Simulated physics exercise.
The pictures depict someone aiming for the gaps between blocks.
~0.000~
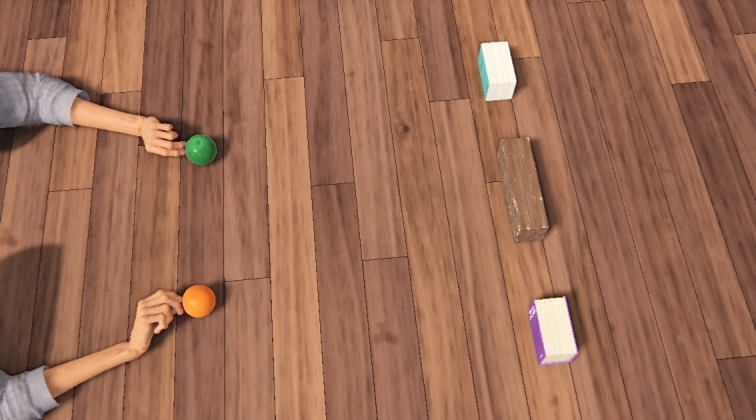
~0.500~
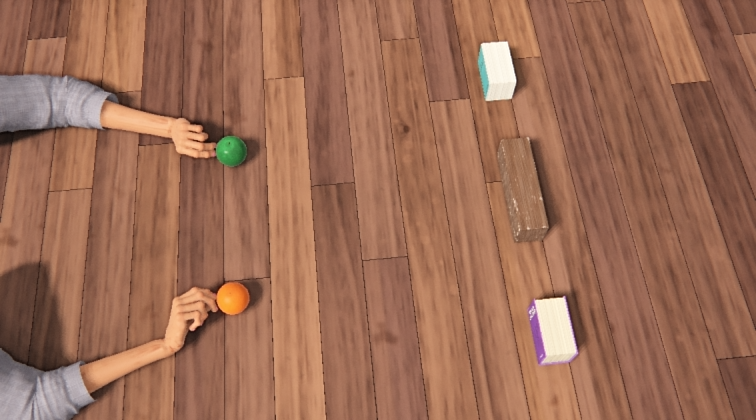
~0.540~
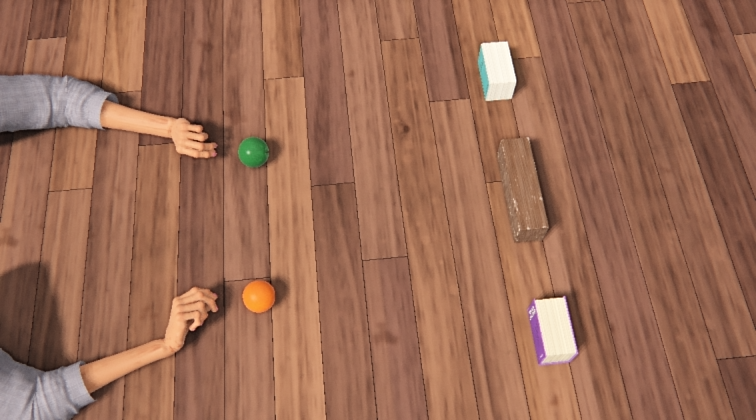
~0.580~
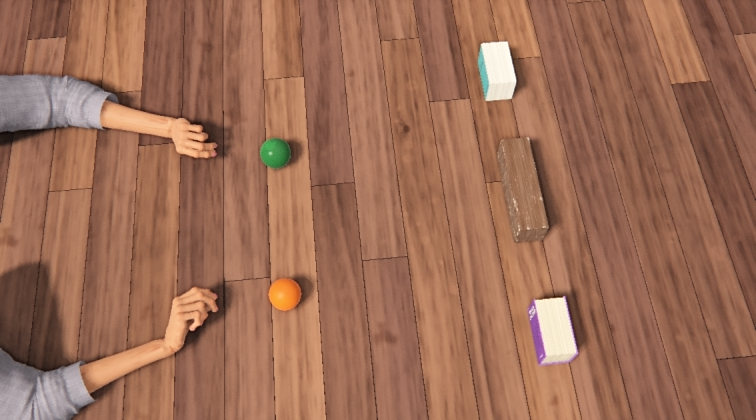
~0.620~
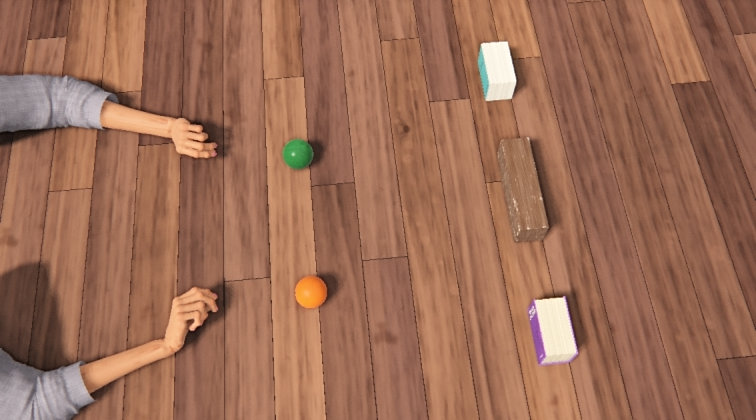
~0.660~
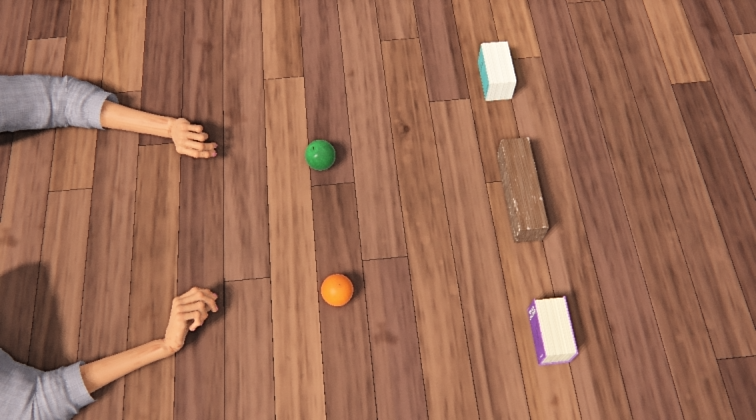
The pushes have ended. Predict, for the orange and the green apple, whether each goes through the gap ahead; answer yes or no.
Orange - yes; green apple - no.
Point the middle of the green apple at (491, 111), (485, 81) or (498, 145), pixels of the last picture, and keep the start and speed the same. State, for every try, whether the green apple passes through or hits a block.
Try 1, it clears the blocks; try 2, it fails to get through; try 3, it fails to get through.
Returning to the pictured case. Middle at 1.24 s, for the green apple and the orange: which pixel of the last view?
In order: (461, 181) and (700, 261).
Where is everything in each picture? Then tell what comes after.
In the first picture, orange (199, 301) under the hand; green apple (201, 150) under the hand; brown block (522, 189).
In the second picture, orange (233, 298); green apple (231, 151).
In the third picture, orange (259, 296); green apple (253, 152).
In the fourth picture, orange (285, 294); green apple (276, 153).
In the fifth picture, orange (311, 292); green apple (298, 154).
In the sixth picture, orange (337, 290); green apple (320, 155); purple book (552, 331).
After 1.24 s, orange heading on near (700, 261); green apple coming back near (461, 181).
By the end (2.3 s), the orange gets between the blocks; the green apple is stopped.
